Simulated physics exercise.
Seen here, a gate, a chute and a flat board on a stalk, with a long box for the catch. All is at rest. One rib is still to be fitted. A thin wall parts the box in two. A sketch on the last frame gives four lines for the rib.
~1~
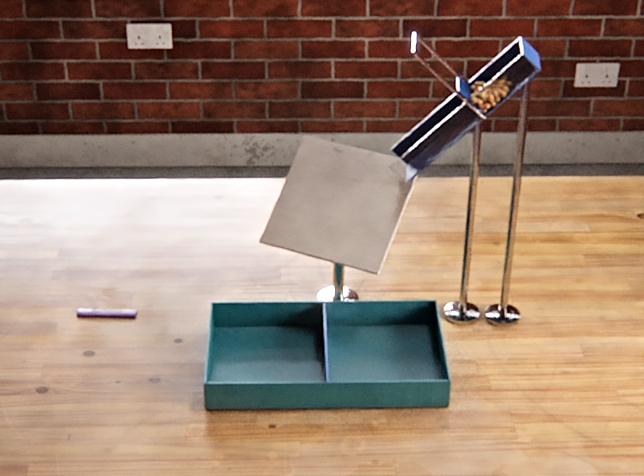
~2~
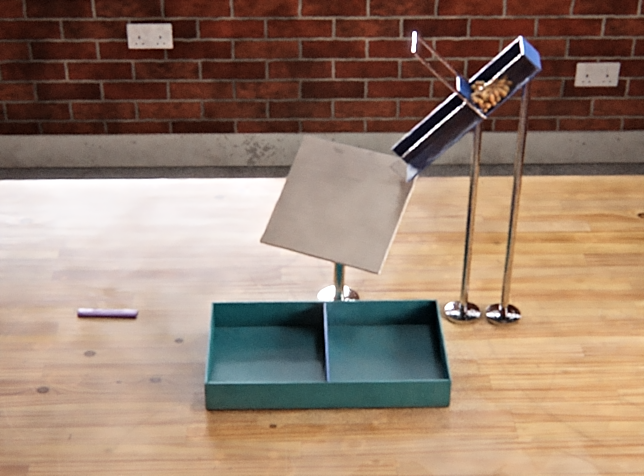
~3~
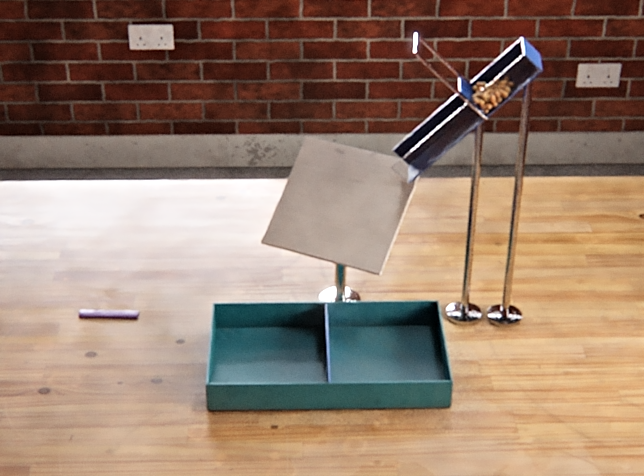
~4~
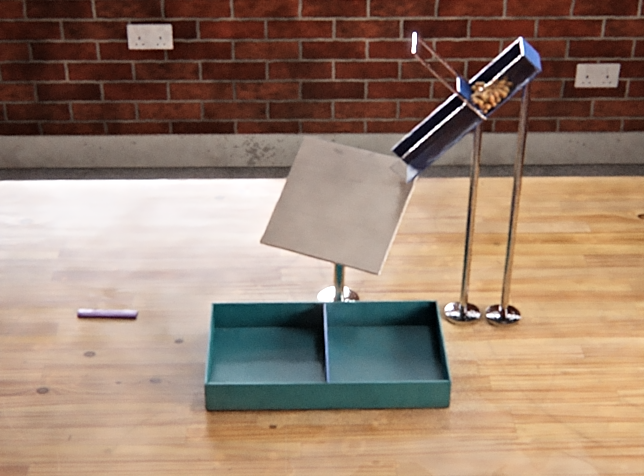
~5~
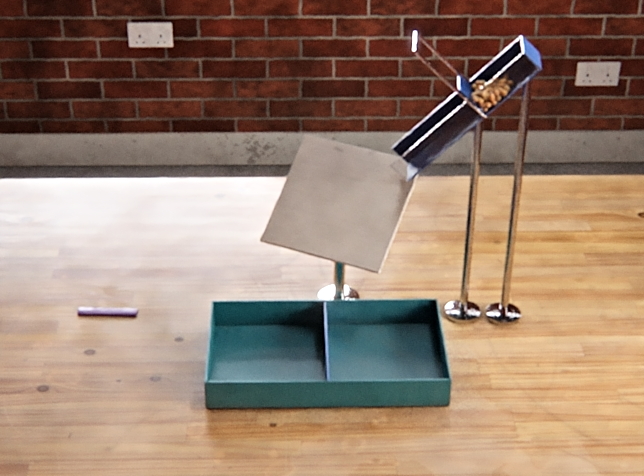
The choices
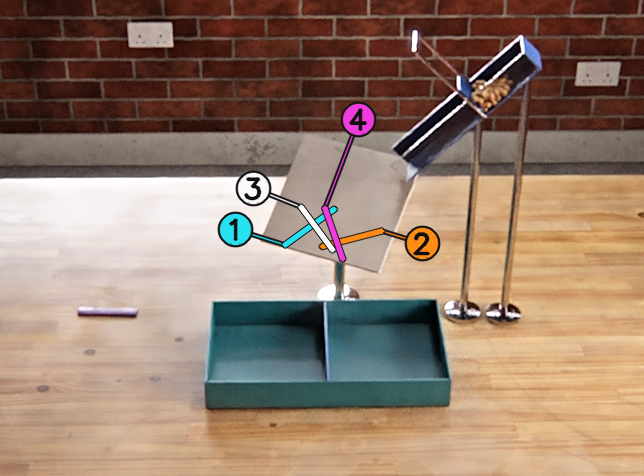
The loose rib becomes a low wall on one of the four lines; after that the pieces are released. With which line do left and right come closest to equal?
Line 3 does it best.
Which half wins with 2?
The left half.
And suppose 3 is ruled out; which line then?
The answer is 4.
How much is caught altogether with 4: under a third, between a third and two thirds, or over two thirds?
Line 4 gives over two thirds.
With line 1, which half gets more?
The left half.
On the marked copy, line 1 from (334, 209) to (285, 244); line 2 from (381, 231) to (322, 246); line 3 from (301, 207) to (332, 249); line 4 from (324, 208) to (342, 259).
With 1, of what is caught, nearly all in the left half, a small part in the right.
With 2, of what is caught, all in the left half, none in the right.
With 3, of what is caught, about a third in the left half, about two thirds in the right.
With 4, of what is caught, about a quarter in the left half, most in the right.
